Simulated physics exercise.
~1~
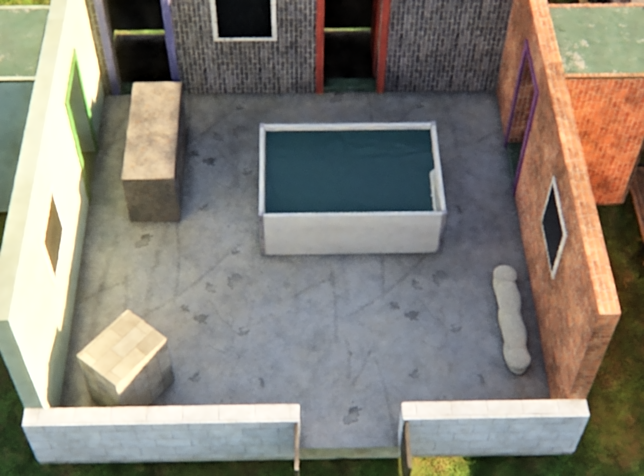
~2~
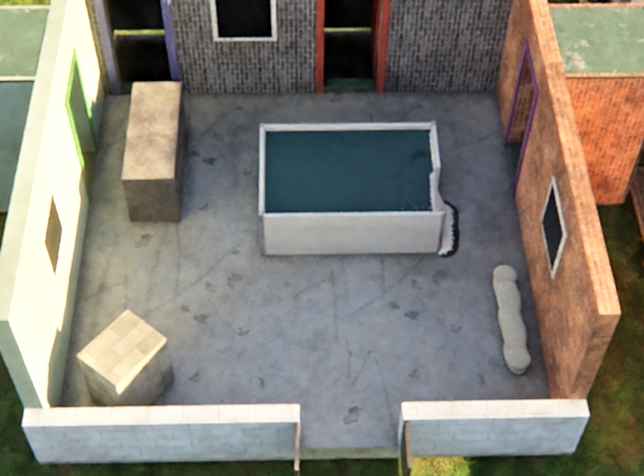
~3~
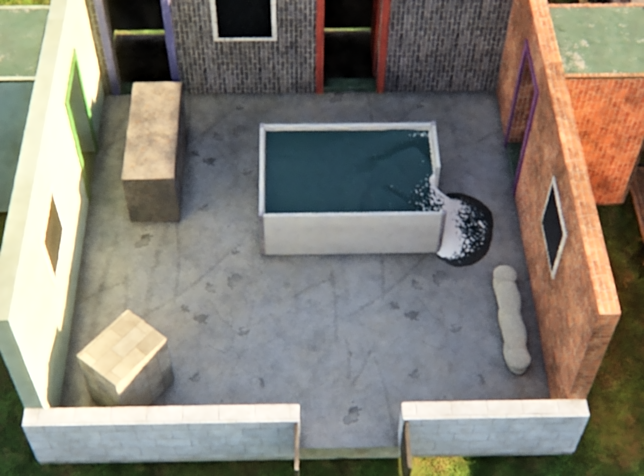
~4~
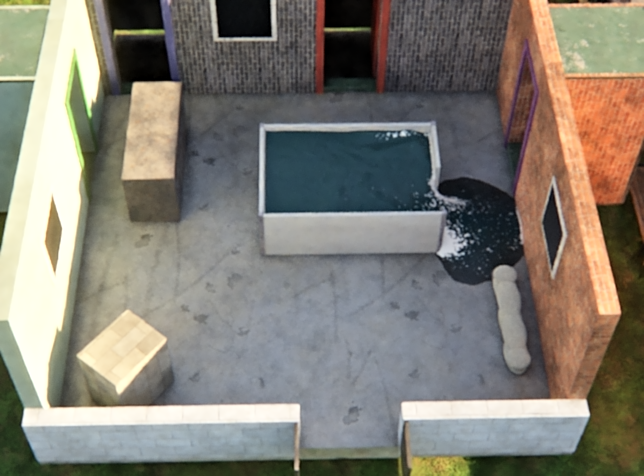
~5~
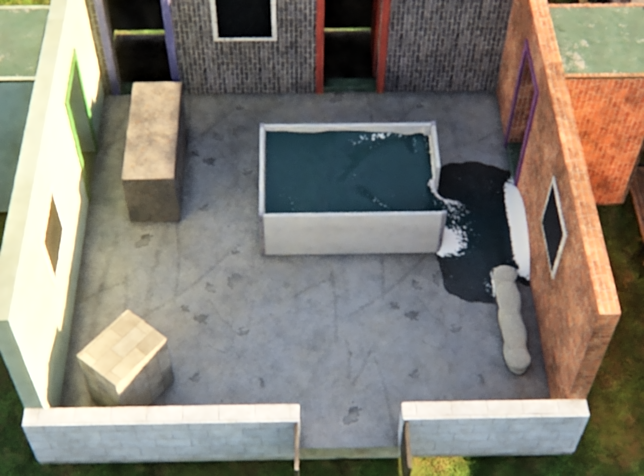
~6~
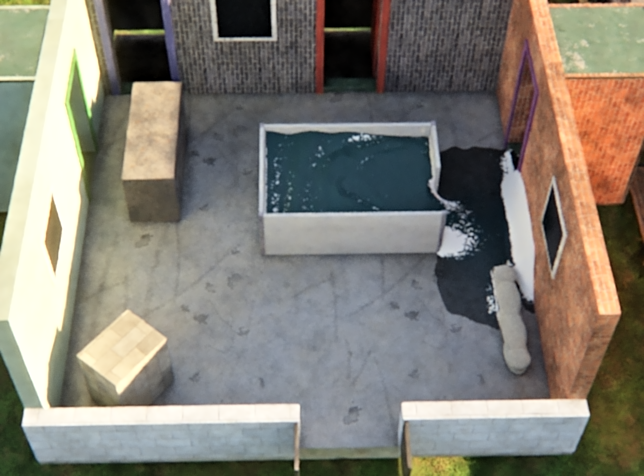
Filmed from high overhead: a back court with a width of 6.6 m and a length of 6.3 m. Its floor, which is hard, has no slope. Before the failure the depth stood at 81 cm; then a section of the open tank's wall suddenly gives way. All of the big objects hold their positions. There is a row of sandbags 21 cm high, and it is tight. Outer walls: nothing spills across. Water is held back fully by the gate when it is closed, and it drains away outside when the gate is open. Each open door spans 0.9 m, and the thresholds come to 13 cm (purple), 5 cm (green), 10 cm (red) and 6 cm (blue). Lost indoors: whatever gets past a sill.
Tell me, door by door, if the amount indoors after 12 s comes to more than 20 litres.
Door by door: The purple door lets in more than 20 litres; the green door lets in more than 20 litres; the red door lets in no more than 20 litres; the blue door lets in more than 20 litres.
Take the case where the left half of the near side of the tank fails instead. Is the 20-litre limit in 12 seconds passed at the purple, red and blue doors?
Then: Purple short of it, red short of it, blue beyond it.
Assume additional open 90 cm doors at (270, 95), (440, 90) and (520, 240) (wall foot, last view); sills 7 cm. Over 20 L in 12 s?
Check each in turn: The first fails, the second succeeds, the third succeeds.
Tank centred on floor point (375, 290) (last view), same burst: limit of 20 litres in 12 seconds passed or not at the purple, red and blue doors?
Compared with that limit, purple falls short, red falls short and blue overshoots.
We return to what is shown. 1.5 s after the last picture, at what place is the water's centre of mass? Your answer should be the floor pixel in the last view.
The water is centred near (402, 218).
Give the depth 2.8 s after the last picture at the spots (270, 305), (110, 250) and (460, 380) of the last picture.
Around 0 cm, 0 cm and 11 cm, in the order given.
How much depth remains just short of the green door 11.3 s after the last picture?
It averages close to 11.0 centimetres.
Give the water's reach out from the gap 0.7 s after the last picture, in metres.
Roughly 3.6 m.
Then, 0.7 s after the last picture water covers 15 % of the floor and is deepest (57 cm) near (515, 235); purple door 19 cm at the sill, 7 L in, green door not reached, red door not reached, blue door not reached.
Then, 1.5 s after the last picture water covers 30 % of the floor and is deepest (49 cm) near (515, 235); purple door 20 cm at the sill, 24 L in, green door not reached, red door 2 cm at the sill, 0 L in, blue door not reached.
Then, 2.8 s after the last picture water covers 55 % of the floor and is deepest (36 cm) near (546, 415); purple door 15 cm at the sill, 41 L in, green door not reached, red door 11 cm at the sill, 0 L in, blue door not reached.
Then, 6.3 s after the last picture water covers 95 % of the floor and is deepest (22 cm) near (517, 244); purple door 10 cm at the sill, 50 L in, green door 4 cm at the sill, 0 L in, red door 8 cm at the sill, 1 L in, blue door 10 cm at the sill, 15 L in.
Then, 11.3 s after the last picture water covers 95 % of the floor and is deepest (13 cm) near (92, 186); purple door 6 cm at the sill, 51 L in, green door 11 cm at the sill, 107 L in, red door 5 cm at the sill, 1 L in, blue door 12 cm at the sill, 84 L in.
